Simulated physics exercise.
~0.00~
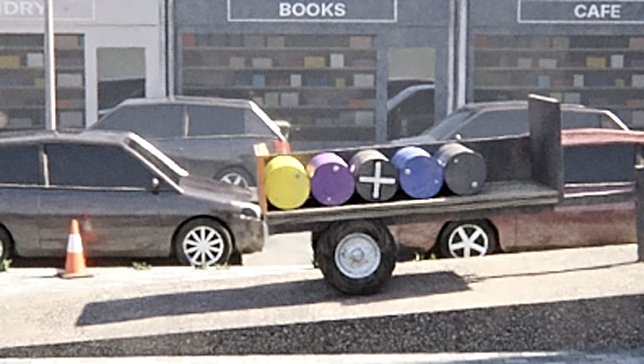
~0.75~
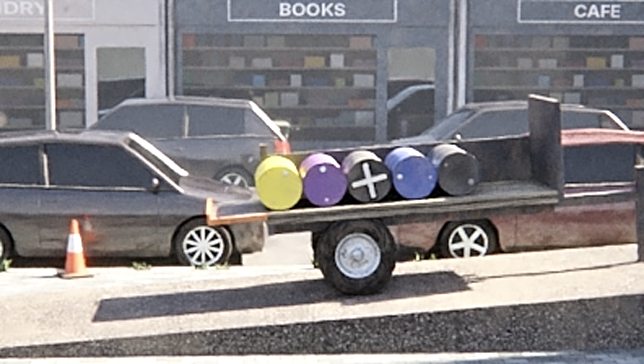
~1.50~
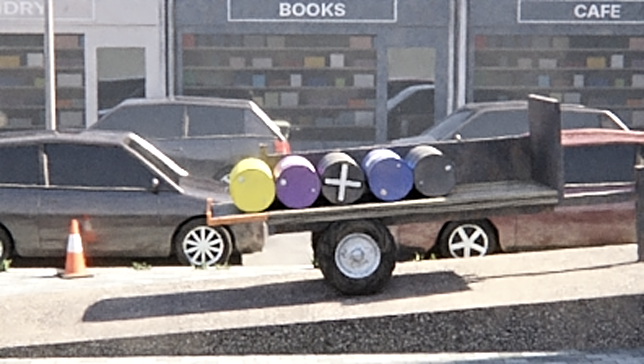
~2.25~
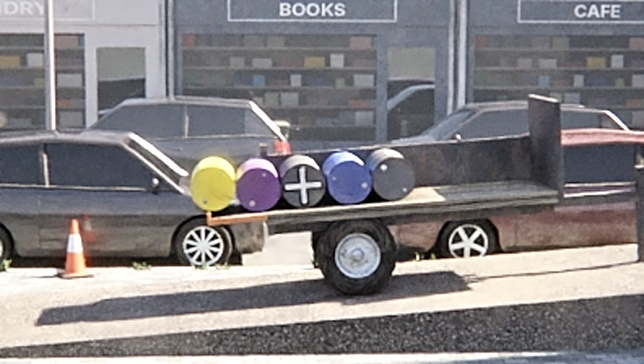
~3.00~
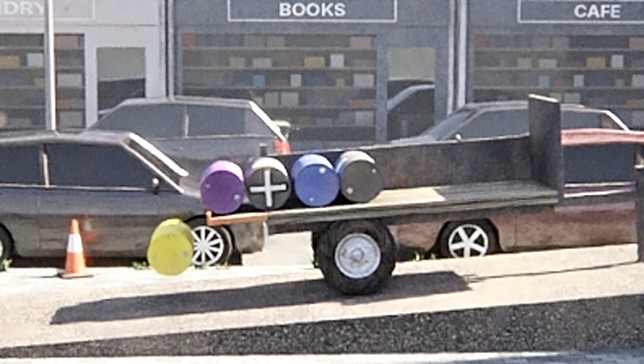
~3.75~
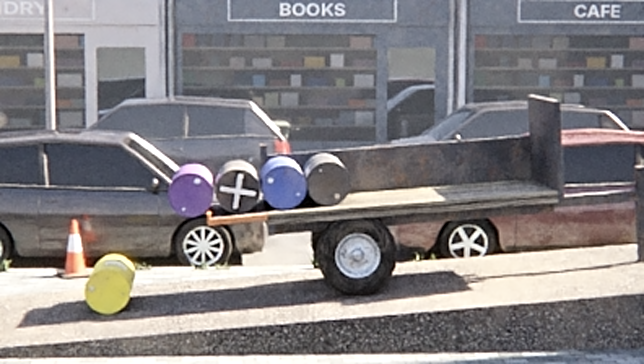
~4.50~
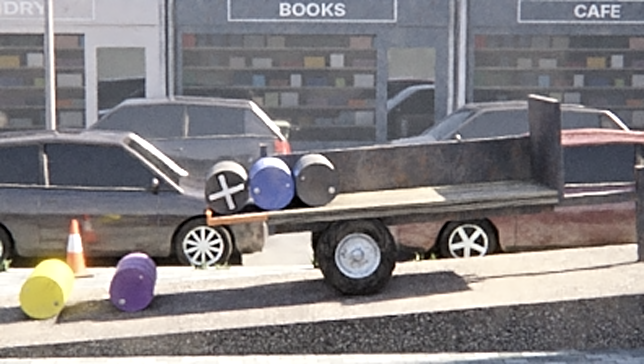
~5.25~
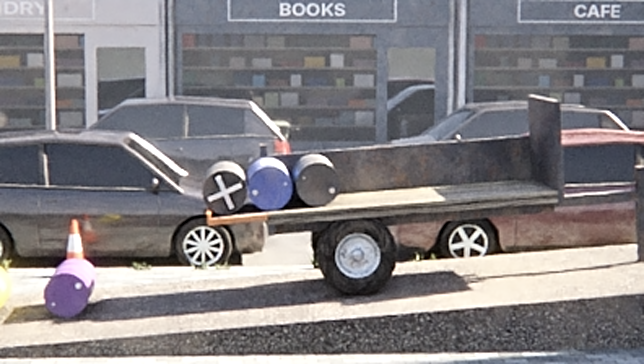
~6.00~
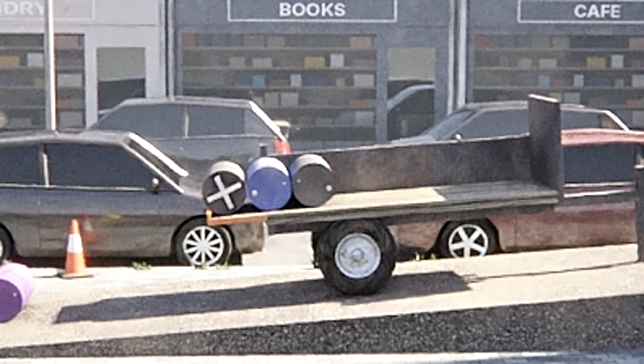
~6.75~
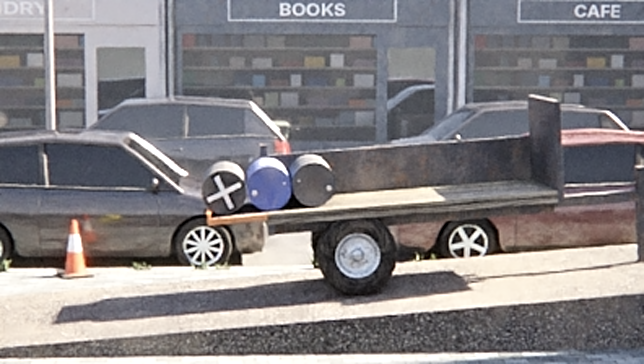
On a sloping street by a row of shops, a parked trailer's tailgate dropped open and five drums rolled left; the yellow one fell off, then the purple, both rolling out of view, while the white-crossed, blue and dark drums stopped on the trailer.
